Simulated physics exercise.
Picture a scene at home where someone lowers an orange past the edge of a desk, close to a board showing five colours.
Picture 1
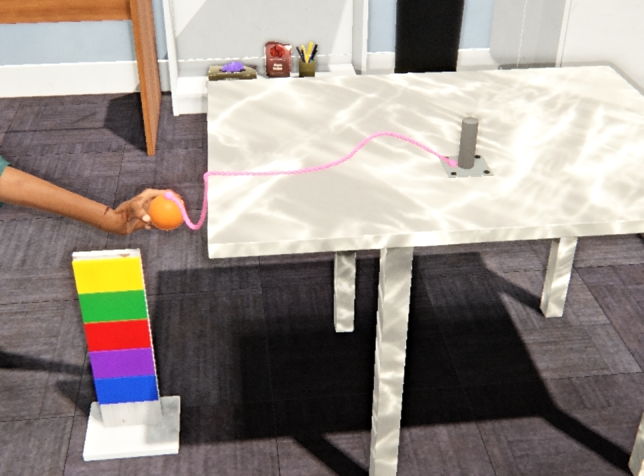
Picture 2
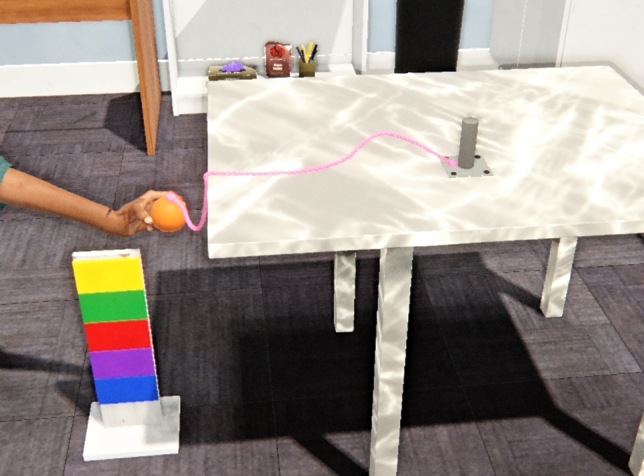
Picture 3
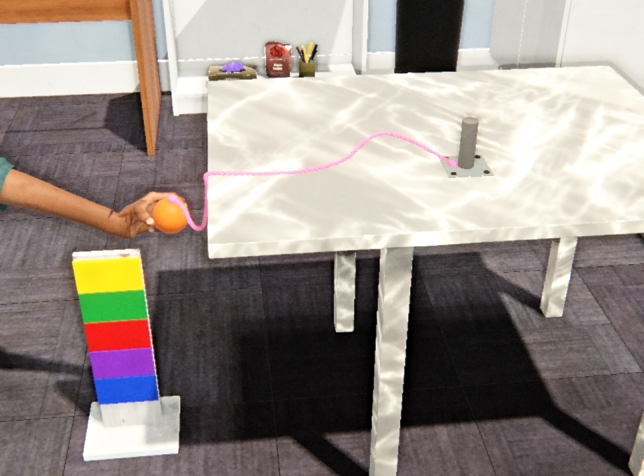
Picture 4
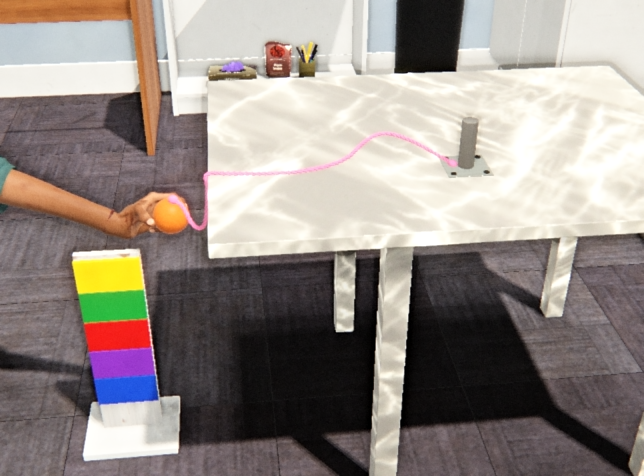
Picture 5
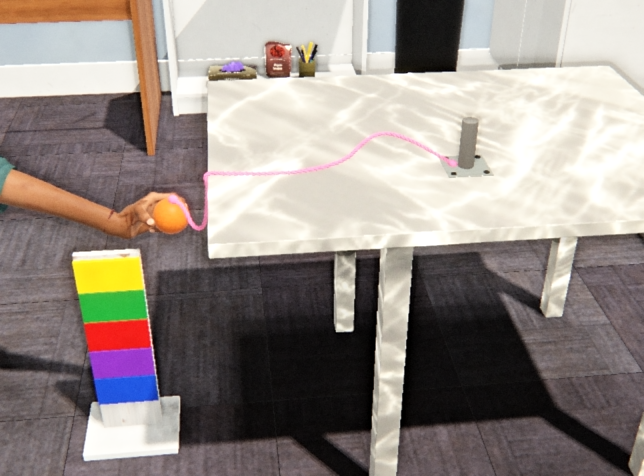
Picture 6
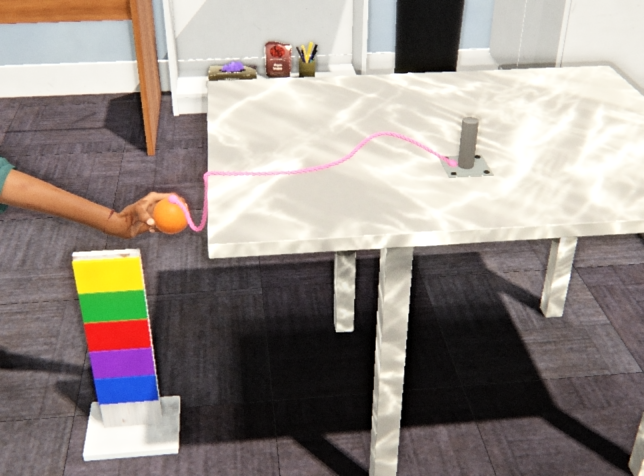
The clip shows a hand holding an orange ball tied to a pink cord that runs across a white table to a metal post, close to a board with five coloured bands, and almost nothing moves throughout.
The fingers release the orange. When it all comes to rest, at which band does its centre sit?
At red.
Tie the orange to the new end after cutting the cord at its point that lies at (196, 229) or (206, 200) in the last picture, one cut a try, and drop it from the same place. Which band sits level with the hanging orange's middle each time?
Green; yellow.
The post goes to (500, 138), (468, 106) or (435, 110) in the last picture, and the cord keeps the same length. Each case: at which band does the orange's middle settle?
Green; green; red.
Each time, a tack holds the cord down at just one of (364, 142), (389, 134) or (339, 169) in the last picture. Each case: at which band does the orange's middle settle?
First try green, second try green, third try yellow.
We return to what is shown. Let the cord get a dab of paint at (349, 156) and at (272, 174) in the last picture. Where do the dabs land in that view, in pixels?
One finishes at (284, 167) and the other at (208, 181).
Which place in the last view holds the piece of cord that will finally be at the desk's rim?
That spot is near (285, 173).
Soon after, orange near (213, 298); level with green.
Then, orange near (240, 320); level with red.
At rest, orange near (220, 340); level with red. Its middle rests at the red band.
